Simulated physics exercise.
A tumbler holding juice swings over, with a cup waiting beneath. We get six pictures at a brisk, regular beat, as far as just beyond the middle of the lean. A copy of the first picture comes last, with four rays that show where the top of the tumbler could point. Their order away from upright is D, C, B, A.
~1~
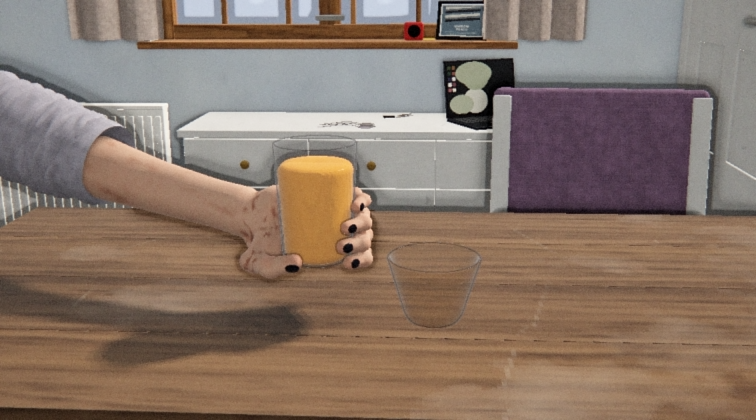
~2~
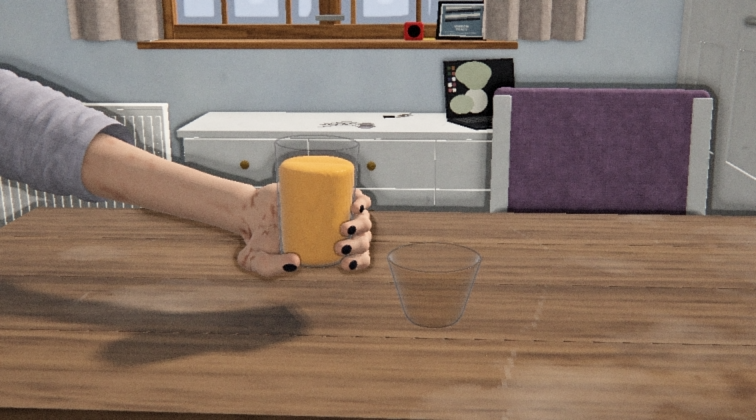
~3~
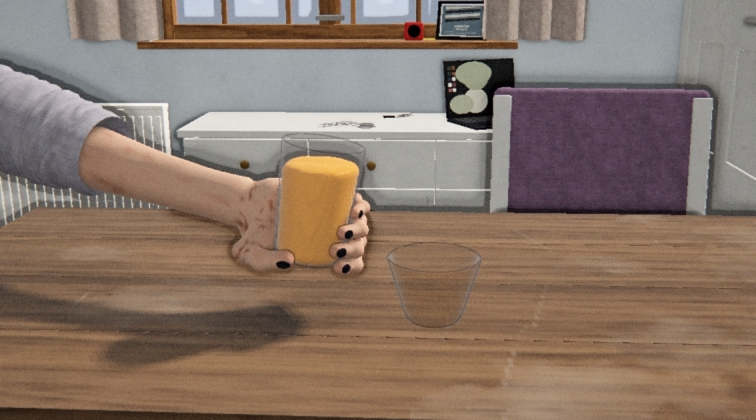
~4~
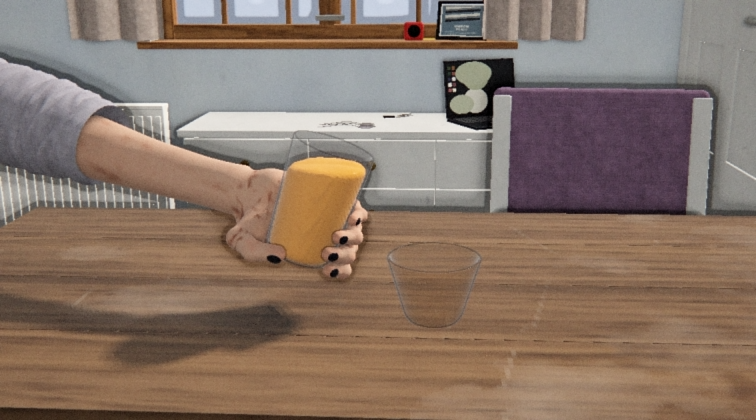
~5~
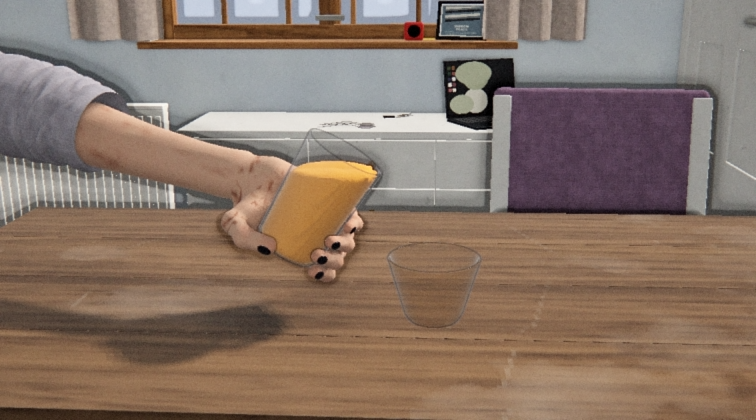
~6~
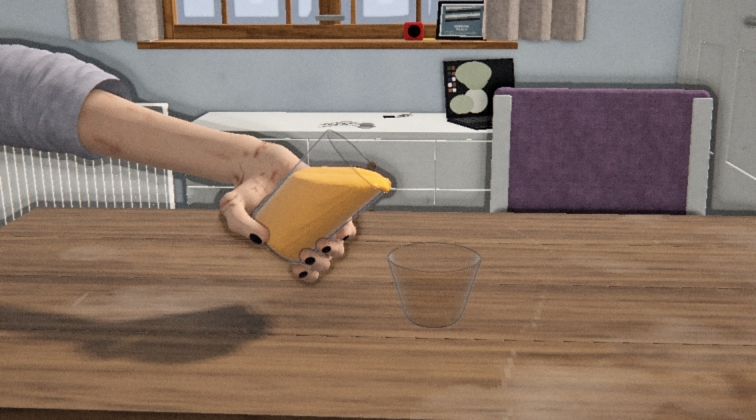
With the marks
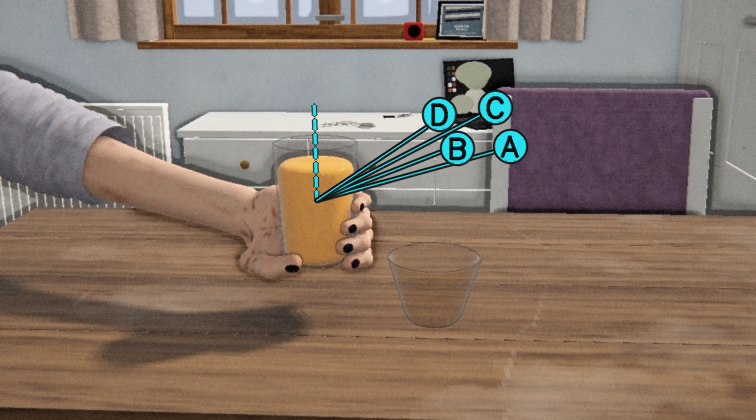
A hand tilts a glass of orange juice rightward until juice reaches over its lip.
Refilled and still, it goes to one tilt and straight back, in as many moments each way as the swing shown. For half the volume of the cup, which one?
I would pick mark B.
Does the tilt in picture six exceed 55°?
No, it does not.
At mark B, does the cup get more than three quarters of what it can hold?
No, it does not.
On the marked copy, A at (494, 151); B at (440, 152); C at (480, 115); D at (426, 127).
If A is chosen, the cup ends with about 64 % of what it can hold.
If B is chosen, the cup ends with about 49 % of what it can hold.
If C is chosen, the cup ends with about 37 % of what it can hold.
If D is chosen, the cup ends with about 25 % of what it can hold.
